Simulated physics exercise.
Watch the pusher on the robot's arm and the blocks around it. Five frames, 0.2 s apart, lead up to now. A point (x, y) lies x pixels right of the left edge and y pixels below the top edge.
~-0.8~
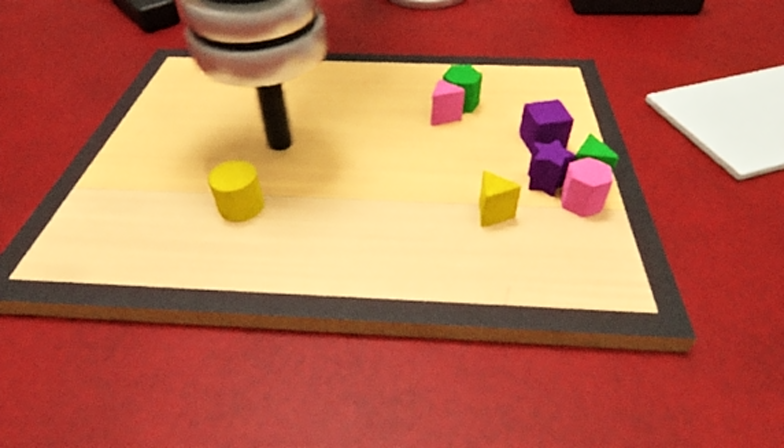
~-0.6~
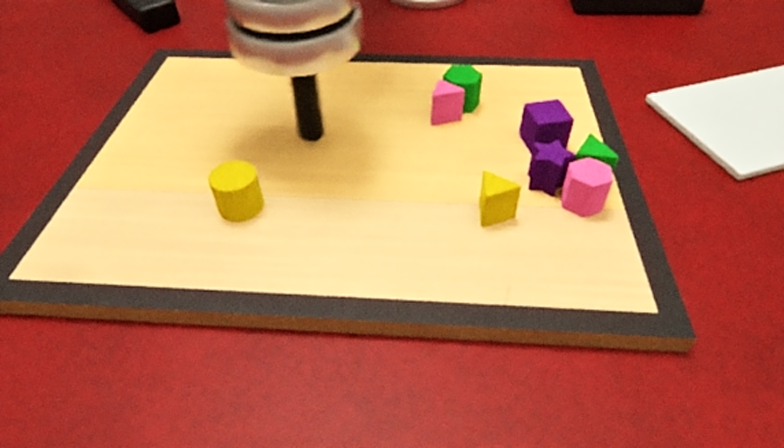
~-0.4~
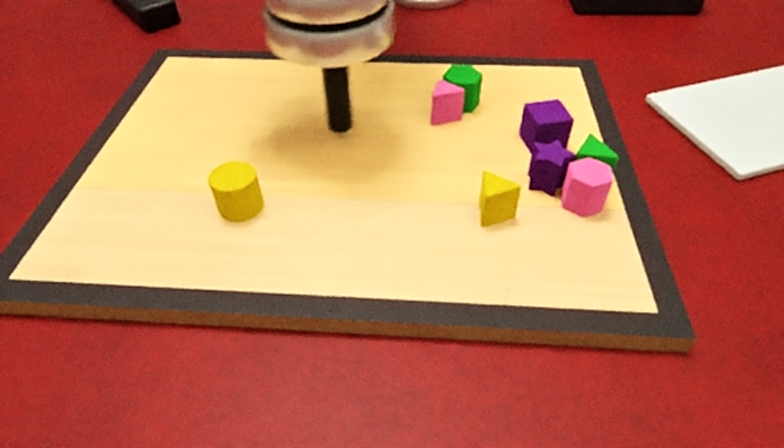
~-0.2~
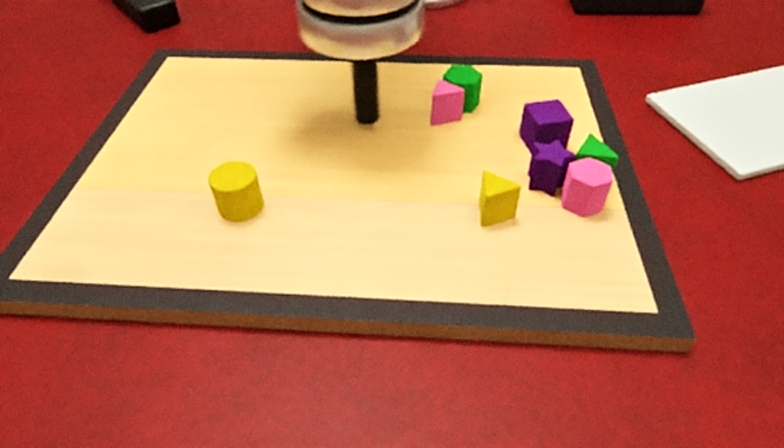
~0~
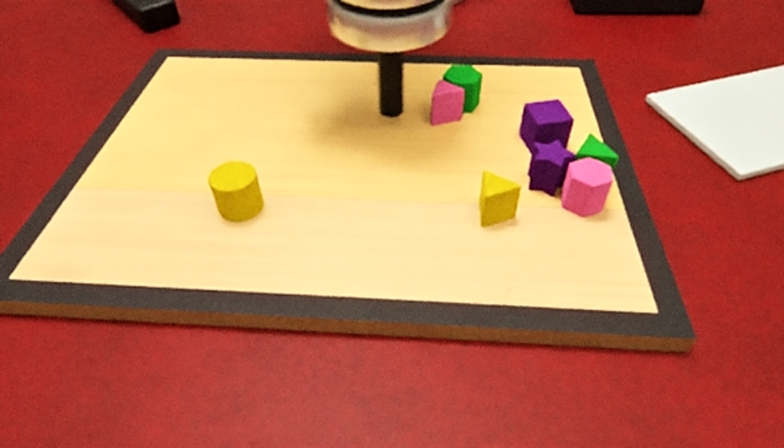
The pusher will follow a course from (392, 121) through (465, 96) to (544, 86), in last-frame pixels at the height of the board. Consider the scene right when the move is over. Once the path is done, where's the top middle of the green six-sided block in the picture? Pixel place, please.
It will end up at (521, 75).
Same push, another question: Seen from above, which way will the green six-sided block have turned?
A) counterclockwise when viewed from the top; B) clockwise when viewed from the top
It's B.
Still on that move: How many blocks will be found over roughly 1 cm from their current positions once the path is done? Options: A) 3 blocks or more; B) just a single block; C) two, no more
I choose B.
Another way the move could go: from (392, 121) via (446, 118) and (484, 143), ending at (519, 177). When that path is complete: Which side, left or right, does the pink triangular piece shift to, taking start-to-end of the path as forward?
To the left.
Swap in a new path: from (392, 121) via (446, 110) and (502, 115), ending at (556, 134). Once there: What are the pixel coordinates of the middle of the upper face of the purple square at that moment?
At pixel (563, 122).
What follows on the original path. One third of the way, pusher (441, 94); pink triangular piece (449, 87), turned 30° clockwise; green six-sided block (474, 73).
Two thirds of the way, pusher (492, 82); pink triangular piece (449, 87), turned 30° clockwise; green six-sided block (517, 74), turned 90° clockwise.
At the end, pusher (546, 77); pink triangular piece (449, 87), turned 30° clockwise; green six-sided block (521, 75), turned 105° clockwise.
